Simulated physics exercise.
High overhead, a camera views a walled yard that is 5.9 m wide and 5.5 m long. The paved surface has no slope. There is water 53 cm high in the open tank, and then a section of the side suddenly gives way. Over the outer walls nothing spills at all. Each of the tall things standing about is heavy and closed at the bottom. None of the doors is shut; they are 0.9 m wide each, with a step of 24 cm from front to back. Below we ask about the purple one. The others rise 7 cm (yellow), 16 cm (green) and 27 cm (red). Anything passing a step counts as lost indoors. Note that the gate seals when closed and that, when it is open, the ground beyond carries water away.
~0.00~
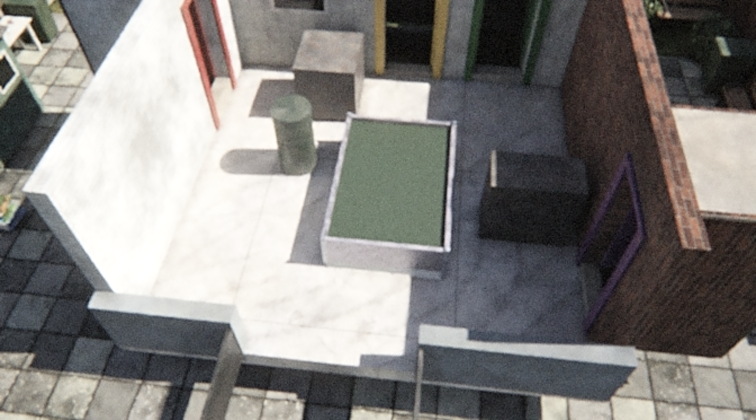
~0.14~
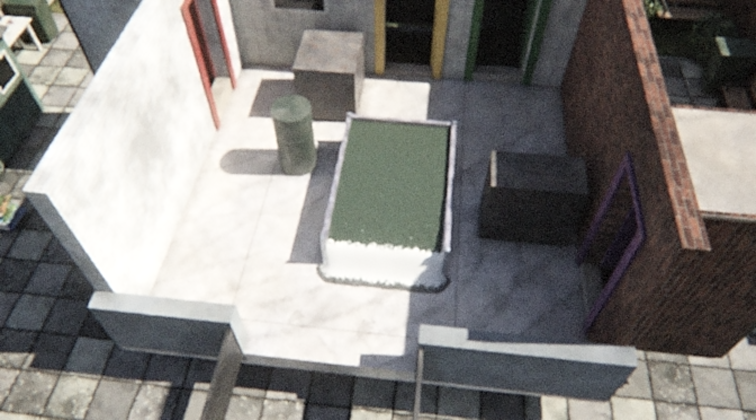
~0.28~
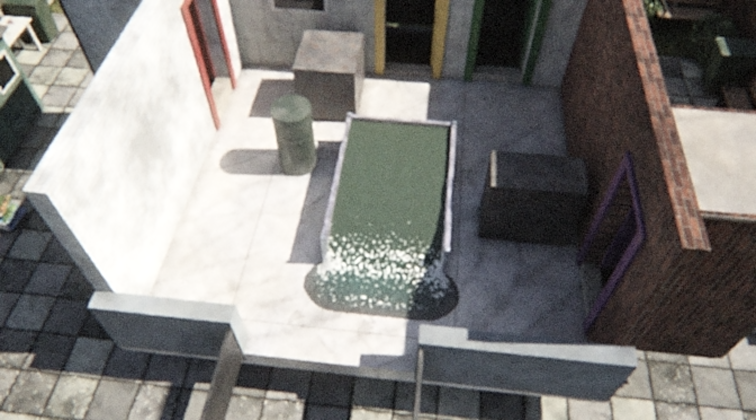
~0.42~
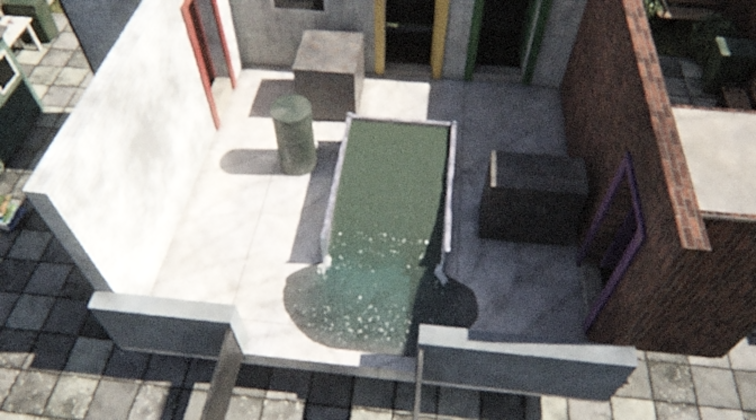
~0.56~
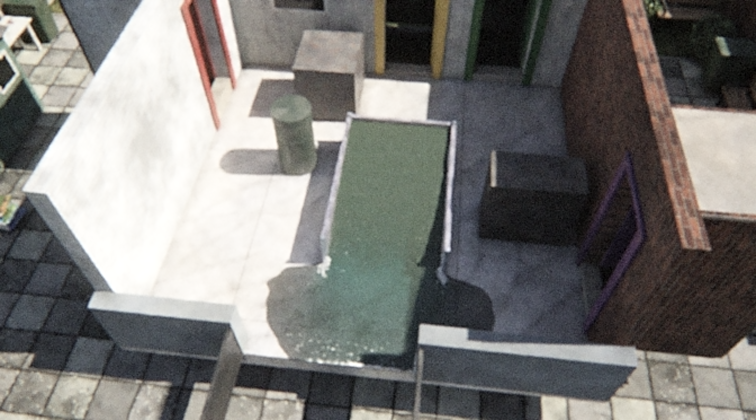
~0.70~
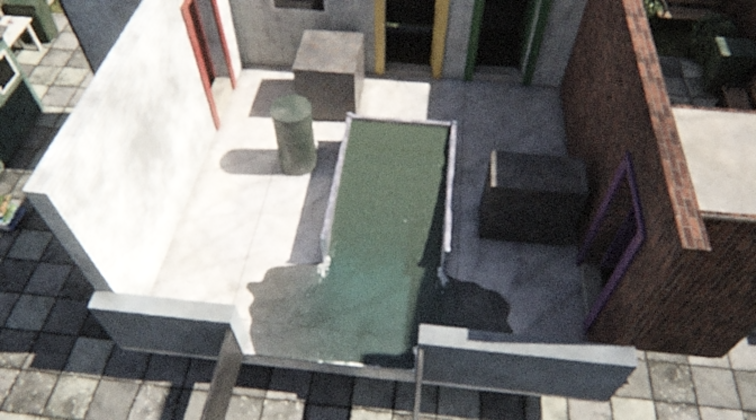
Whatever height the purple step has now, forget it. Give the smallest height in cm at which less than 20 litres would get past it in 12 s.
Close to 7 cm is just enough.
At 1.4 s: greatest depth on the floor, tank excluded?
It gets to close to 28 centimetres there.
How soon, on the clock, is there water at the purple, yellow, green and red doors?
Purple 2.0 s, yellow 8.5 s, green 5.5 s, red not within the 12 s.
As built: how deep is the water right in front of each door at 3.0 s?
In cm - purple: 12, yellow: 0, green: 0, red: 0.
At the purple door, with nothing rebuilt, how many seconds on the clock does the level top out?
Around 3.0 s.
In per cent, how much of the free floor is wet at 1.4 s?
Roughly 15 percent of the floor is wet.
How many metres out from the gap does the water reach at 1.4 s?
Close to 3.0 metres, I'd say.
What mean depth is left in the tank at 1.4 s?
It averages close to 33 centimetres.
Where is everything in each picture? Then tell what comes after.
In the first picture, the open tank at (394, 180) is whole and still, 53 cm deep; the purple door at (605, 254) is dry.
In the second picture, the front is at (327, 276), 0.2 m from the gap at (385, 259); 0.3 m2 of floor is wet, 53 cm left at the back.
In the third picture, water pours out at (385, 261) and has run 0.7 m, to (326, 302); about 10 cm deep outside, 53 cm at the back.
In the fourth picture, the front is at a hidden place, 1.2 m from the gap at (385, 262); 2.4 m2 of floor is wet, 53 cm left at the back.
In the fifth picture, the front is at a hidden place, 1.5 m from the gap at (385, 262); 3.3 m2 of floor is wet, 53 cm left at the back.
In the sixth picture, the gap is at (385, 262), the front 1.6 m out at a hidden place; the back of the open tank holds 53 cm; 1.5 m in a straight line remain to the purple door at (605, 254).
After 1.4 s water covers 15 % of the floor, deepest (28 cm) near (424, 355); it has not reached the purple door.
After 3.0 s water covers 25 % of the floor, deepest (22 cm) near (582, 372); 12 cm at the purple door, 1 litre in over its 11 cm step.
After 12.0 s water covers 55 % of the floor, deepest (5 cm) near (582, 372); 4 cm at the purple door, 3 litres in over its 11 cm step.
At the purple door as built, the water arrived by 2.0 s and peaked near 12 cm at 3.0 s.
Run again over the same 12 s with other heights there, 26 litres in over 6.5 cm, 12 litres over 8.5 cm. The limit of 20 litres is kept from about 7 cm up.
